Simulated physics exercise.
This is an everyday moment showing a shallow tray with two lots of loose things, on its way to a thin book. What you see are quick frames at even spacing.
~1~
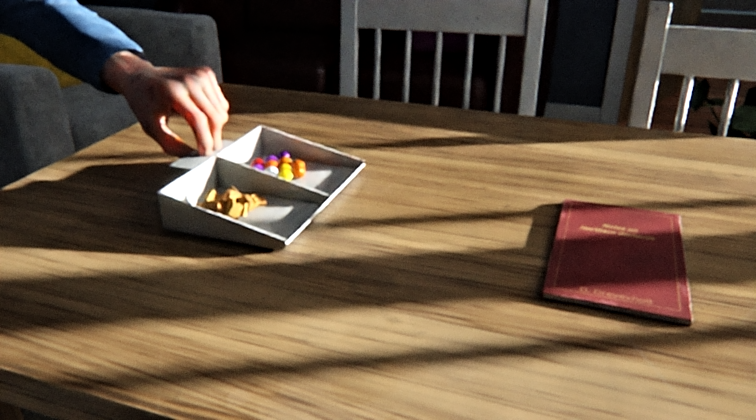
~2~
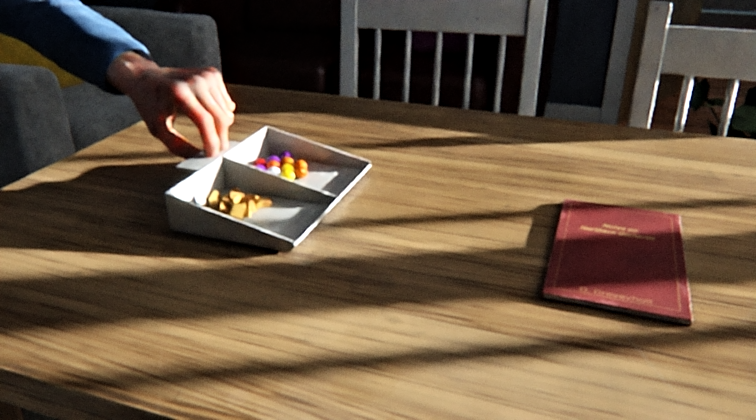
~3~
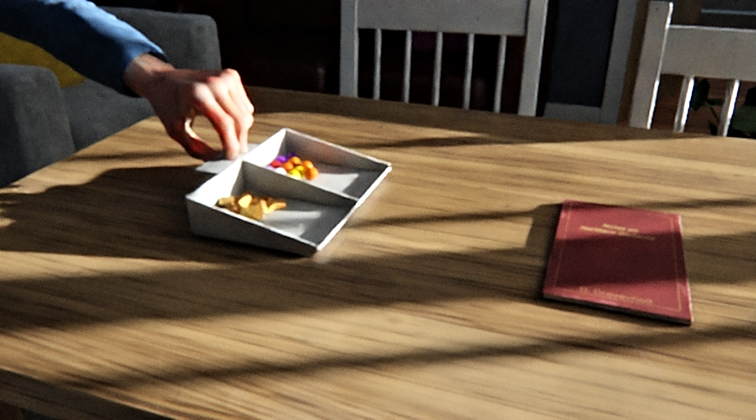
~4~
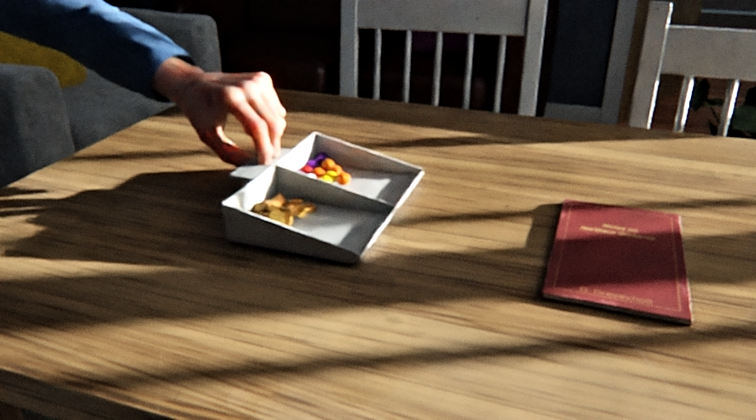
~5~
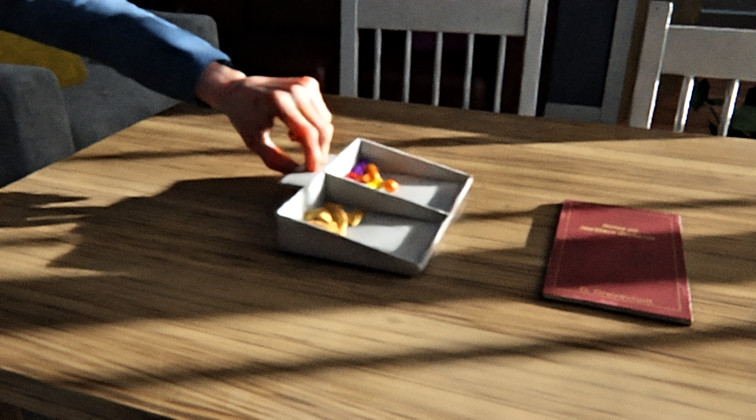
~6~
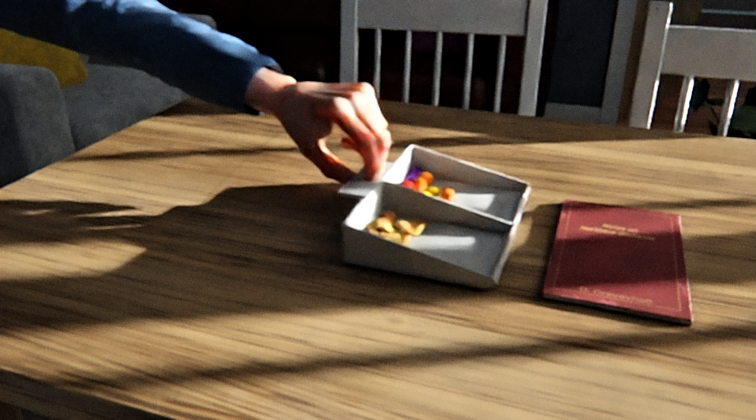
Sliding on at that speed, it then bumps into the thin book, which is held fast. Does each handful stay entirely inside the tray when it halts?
Front handful - no, some is thrown out; back handful - no, some is thrown out.
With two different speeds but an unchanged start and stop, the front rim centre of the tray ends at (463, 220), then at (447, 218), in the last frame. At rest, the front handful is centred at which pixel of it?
First try about (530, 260), second try about (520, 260).
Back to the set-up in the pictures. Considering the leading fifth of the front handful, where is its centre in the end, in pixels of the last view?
Resting position: Approx. (592, 259).
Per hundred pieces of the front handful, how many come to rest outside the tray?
Some 40 %.
Then, 0.02 s after the last picture, tray still sliding, front rim near (533, 231); front handful all inside; back handful all inside.
Then, 0.15 s after the last picture, tray stopped at the thin book; front handful about a quarter out of the tray; back handful about a third out of the tray.
Then, 0.36 s after the last picture, tray stopped at the thin book; front handful about a third out of the tray; back handful about two thirds out of the tray.
By the end, tray stopped at the thin book; front handful about a third out of the tray; back handful about two thirds out of the tray.
